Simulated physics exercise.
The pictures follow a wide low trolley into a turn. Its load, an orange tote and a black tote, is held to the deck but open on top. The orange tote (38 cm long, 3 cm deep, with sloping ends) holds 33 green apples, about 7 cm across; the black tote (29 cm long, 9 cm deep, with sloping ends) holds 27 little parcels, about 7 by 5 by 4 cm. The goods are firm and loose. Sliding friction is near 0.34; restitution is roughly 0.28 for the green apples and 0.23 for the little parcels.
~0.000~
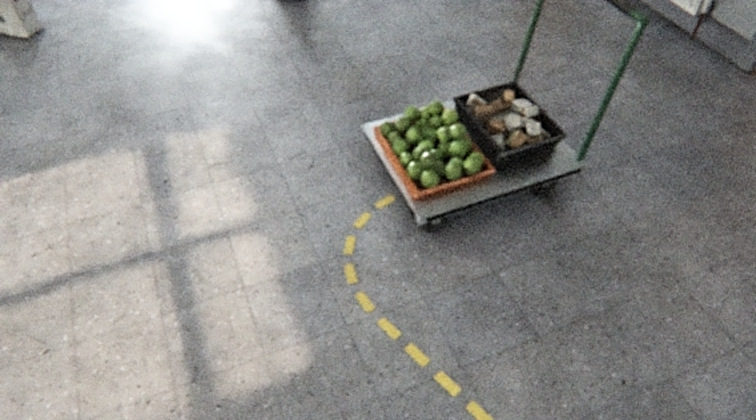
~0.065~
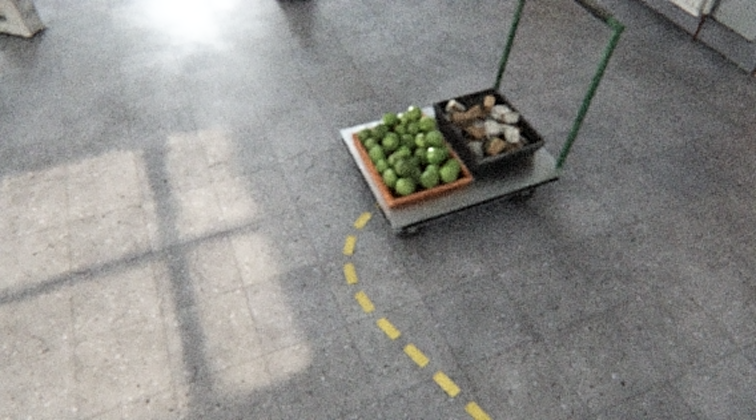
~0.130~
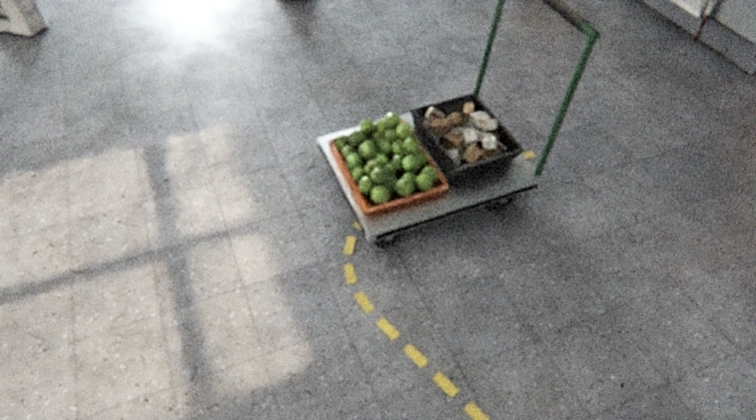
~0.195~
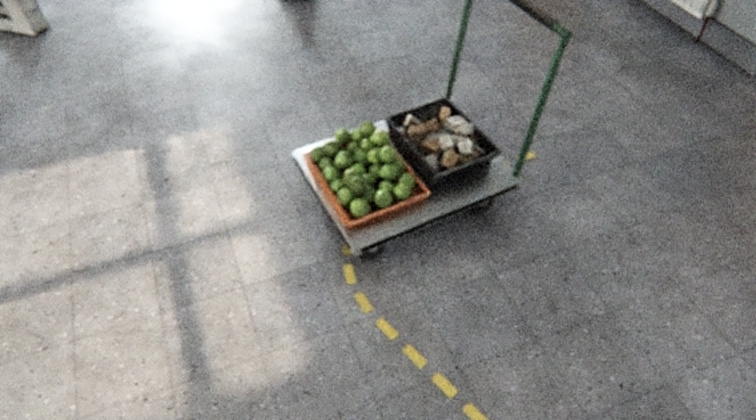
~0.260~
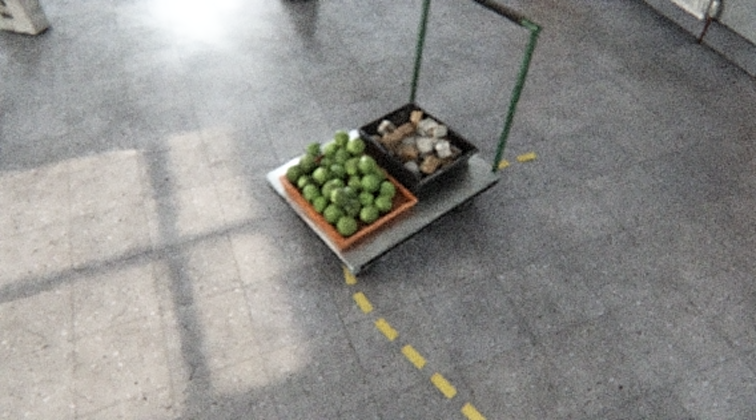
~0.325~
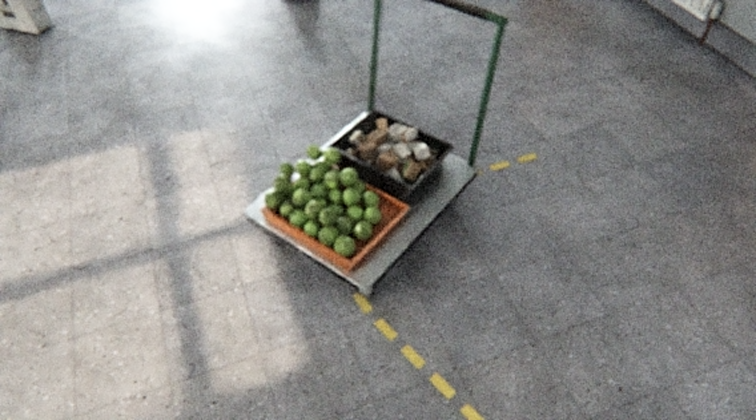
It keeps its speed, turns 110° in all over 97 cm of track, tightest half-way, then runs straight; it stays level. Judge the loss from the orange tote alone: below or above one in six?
More than a sixth of the green apples leave the orange tote.
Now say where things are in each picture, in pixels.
In the first frame (each is followed by its nearest rim corner in this view, unless another is named; the camera moves round a little), orange tote, (417, 193); black tote (by its farthest rim corner), (513, 81); 0° round, 0 cm rolled; none out.
In the second frame, orange tote, (392, 201); black tote, (494, 87); 0° round, 10 cm rolled.
In the third frame, orange tote, (367, 209); black tote, (473, 93); 0° round, 21 cm rolled.
In the fourth frame, orange tote, (350, 222); black tote, (446, 97); 6° round, 31 cm rolled.
In the fifth frame, orange tote, (344, 242); black tote, (412, 102); 17° round, 41 cm rolled; 1 out, the lowest apple at (315, 149).
In the sixth frame, orange tote, (350, 263); black tote, (374, 110); 32° round, 51 cm rolled; 1 out, the lowest apple at (287, 170).
After 0.41 s, orange tote 28 in, 5 out and black tote 27 in, 0 out.
After 0.54 s, orange tote 20 in, 13 out and black tote 27 in, 0 out.
After 0.72 s, orange tote 16 in, 17 out and black tote 27 in, 0 out.
Final count (at 1.17 s), orange tote 16 in, 17 out and black tote 27 in, 0 out. Asked share, 17 of 33, 52 per cent.
